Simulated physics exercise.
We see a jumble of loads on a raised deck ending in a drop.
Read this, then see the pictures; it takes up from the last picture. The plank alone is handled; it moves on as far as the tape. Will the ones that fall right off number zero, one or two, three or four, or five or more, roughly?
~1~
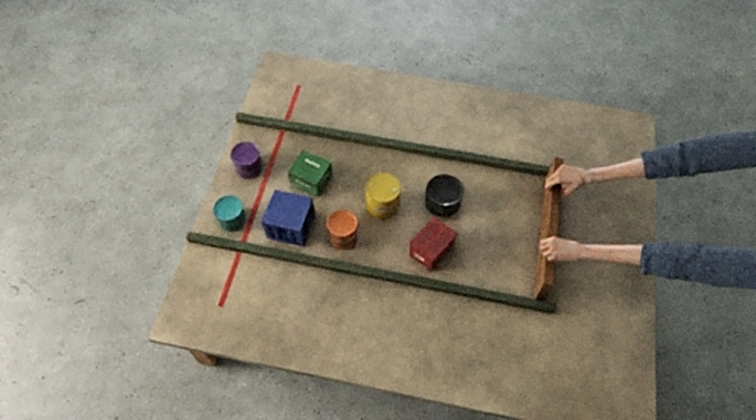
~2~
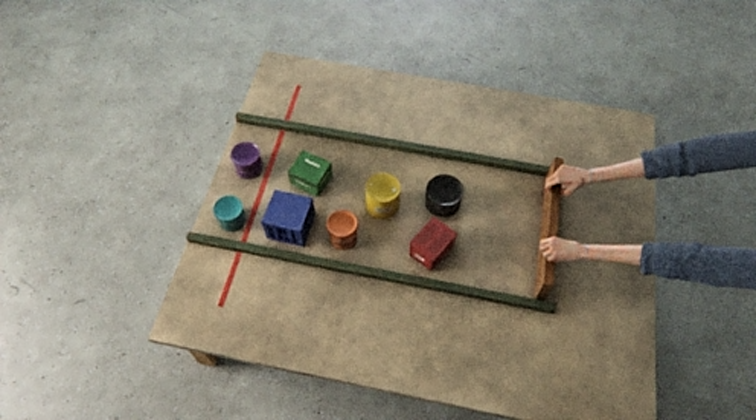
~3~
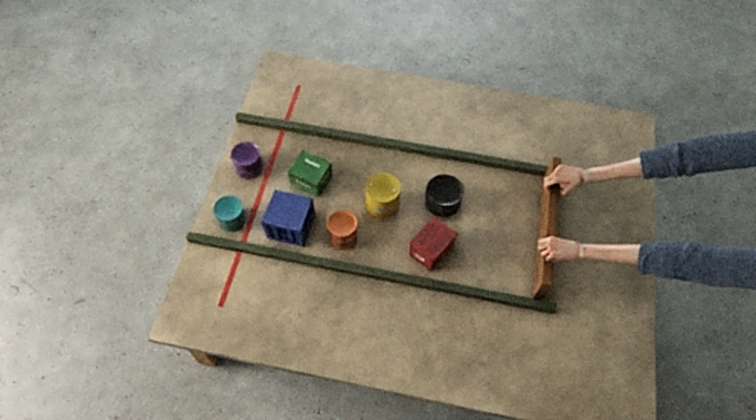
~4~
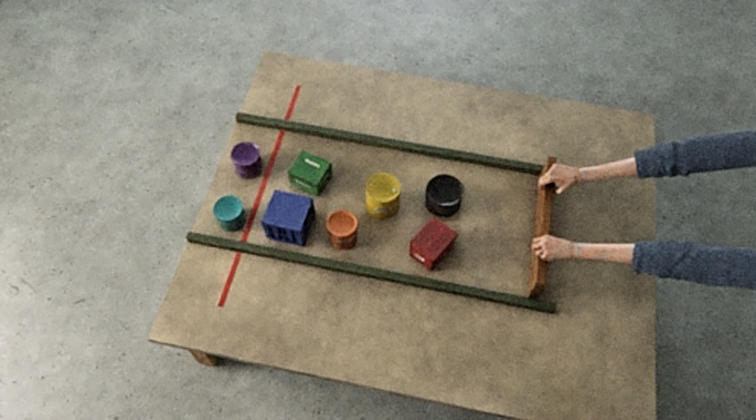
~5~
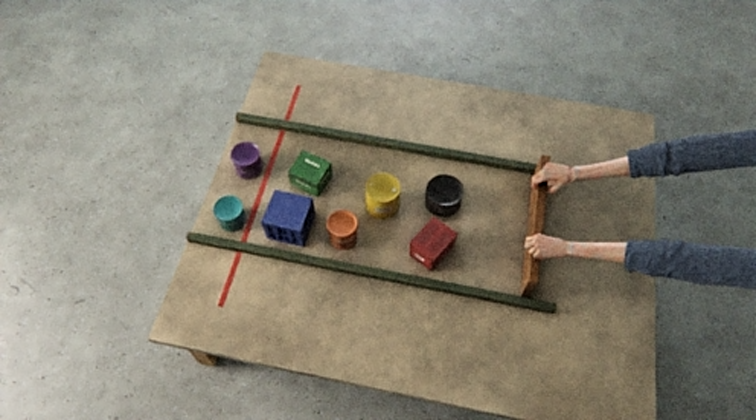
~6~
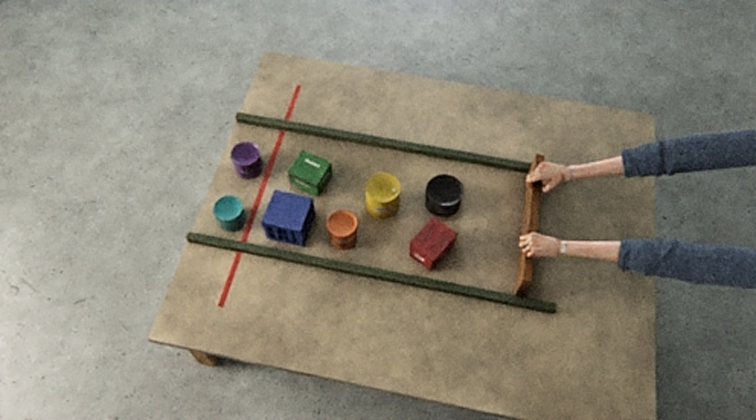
The count that fall off is at least three and at most four.
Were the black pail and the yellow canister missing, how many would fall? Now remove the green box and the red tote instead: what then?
Going first to second: 2 and 1.
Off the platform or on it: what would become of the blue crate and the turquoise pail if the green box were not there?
In that case the blue crate falls away while the turquoise pail falls away.
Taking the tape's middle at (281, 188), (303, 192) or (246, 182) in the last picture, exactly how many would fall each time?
Counts per try, in order: 3 / 1 / 5.
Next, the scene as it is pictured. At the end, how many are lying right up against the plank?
At rest, 3 are in contact.
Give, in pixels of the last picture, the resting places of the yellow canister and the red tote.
The yellow canister comes to rest at (242, 182), and the red tote comes to rest at (234, 215).
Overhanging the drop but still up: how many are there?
Number: 2.
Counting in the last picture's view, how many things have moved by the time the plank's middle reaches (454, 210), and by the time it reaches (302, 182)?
The counts are 2 and 8.
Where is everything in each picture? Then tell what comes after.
In the first frame, purple pail (247, 161); turquoise pail (230, 214); blue crate (289, 218); plank (549, 227); tape (263, 185).
In the second frame, turquoise pail (230, 214); yellow canister (383, 196).
In the third frame, blue crate (289, 218); black pail (444, 196).
In the fourth frame, purple pail (247, 161); plank (542, 226).
In the fifth frame, turquoise pail (230, 214); green box (311, 174).
In the sixth frame, purple pail (247, 161); turquoise pail (230, 214); blue crate (289, 218); plank (530, 224); tape (263, 185).
Soon after, none off yet; purple pail at rest near (247, 161); turquoise pail at rest near (230, 214); blue crate at rest near (289, 218).
In the end, the number that fall off is three or four; gone, blue crate, turquoise pail and purple pail.
